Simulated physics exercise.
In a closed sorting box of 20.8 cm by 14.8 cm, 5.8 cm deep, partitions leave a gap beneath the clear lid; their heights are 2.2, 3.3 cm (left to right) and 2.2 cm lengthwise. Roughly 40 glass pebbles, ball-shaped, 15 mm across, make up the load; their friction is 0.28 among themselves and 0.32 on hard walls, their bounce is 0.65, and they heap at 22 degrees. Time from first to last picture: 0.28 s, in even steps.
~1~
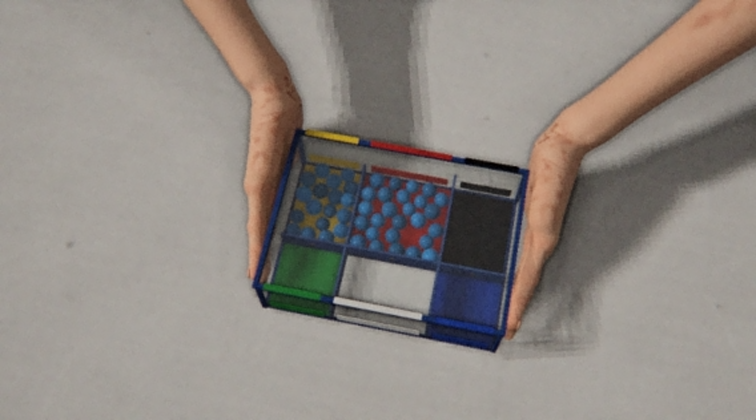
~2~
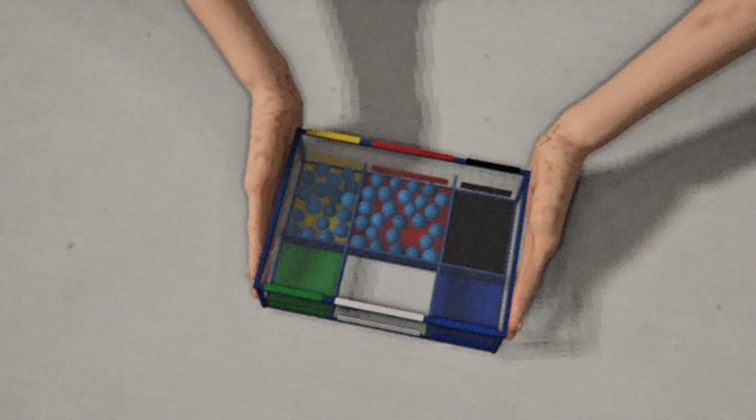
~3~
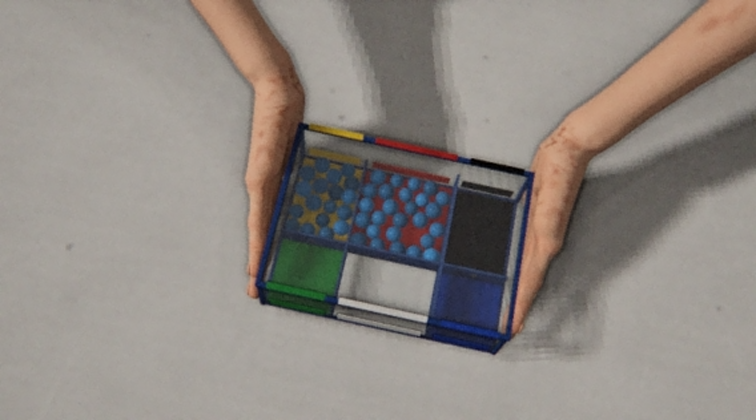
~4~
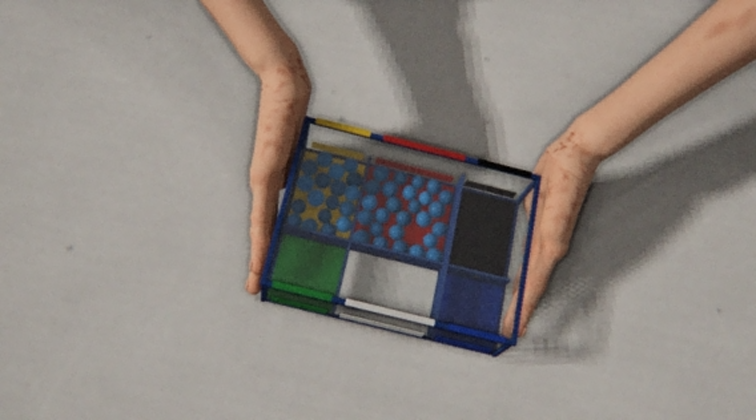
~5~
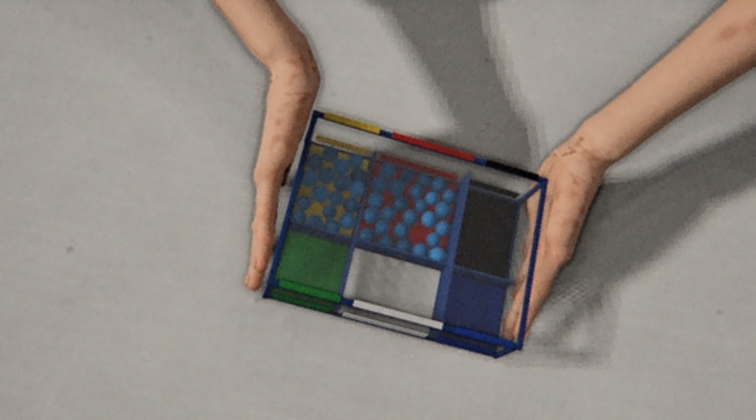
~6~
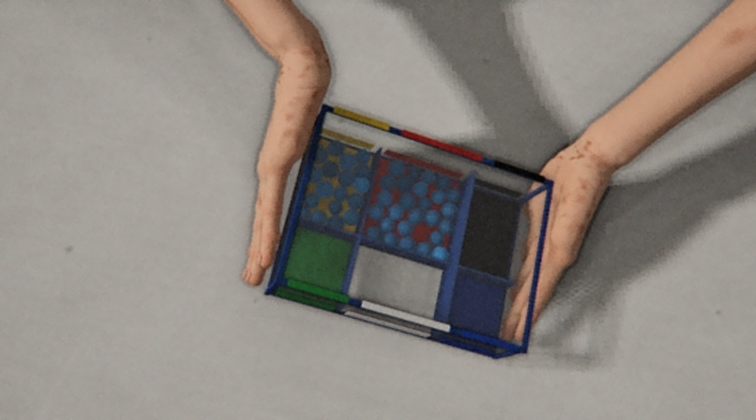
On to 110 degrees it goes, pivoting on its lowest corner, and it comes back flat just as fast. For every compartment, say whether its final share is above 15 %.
Red compartment: No, blue compartment: Yes, green compartment: No, yellow compartment: No, white compartment: No, black compartment: Yes.
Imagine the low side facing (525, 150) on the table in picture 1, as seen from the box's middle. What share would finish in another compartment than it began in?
That comes to around 50 per cent.
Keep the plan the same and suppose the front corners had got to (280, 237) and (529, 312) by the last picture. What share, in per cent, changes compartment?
That would be some 75 in a hundred.
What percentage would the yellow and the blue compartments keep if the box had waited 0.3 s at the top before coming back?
Final amounts, yellow 0% and blue 60%.
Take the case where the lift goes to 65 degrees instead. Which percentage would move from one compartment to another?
I'd say close to 0 percent.
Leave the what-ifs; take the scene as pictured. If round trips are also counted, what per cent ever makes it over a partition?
About 100 per cent.
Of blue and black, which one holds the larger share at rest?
That would be the blue compartment.
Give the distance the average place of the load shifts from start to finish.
I'd say close to 11.5 cm in total.
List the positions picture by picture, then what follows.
Box tilt 0 degrees, front corners at (258, 284) and (501, 331); red 60 %, yellow 40 %, in the first frame.
Box tilt 1 degrees, front corners at (259, 284) and (502, 333), in the second frame.
Box tilt 4 degrees, front corners at (261, 282) and (506, 336), lowest corner right front, in the third frame.
Box tilt 9 degrees, front corners at (266, 281) and (512, 340), lowest corner right front, in the fourth frame.
Box tilt 14 degrees, front corners at (273, 280) and (518, 345), lowest corner right front, in the fifth frame.
Box tilt 19 degrees, front corners at (281, 279) and (522, 348), lowest corner right front; red 60 %, yellow 40 %, in the sixth frame.
Then, 1.11 s after the last picture, tilt 110 degrees; red 50 %, blue 5 %, yellow 5 %, white 10 %, black 25 %.
Then, 1.86 s after the last picture, tilt 49 degrees; blue 65 %, black 30 %.
Then, 2.63 s after the last picture, tilt 0 degrees; blue 60 %, black 35 %.
In the end, red 0 %, blue 60 %, green 0 %, yellow 0 %, white 0 %, black 35 %.
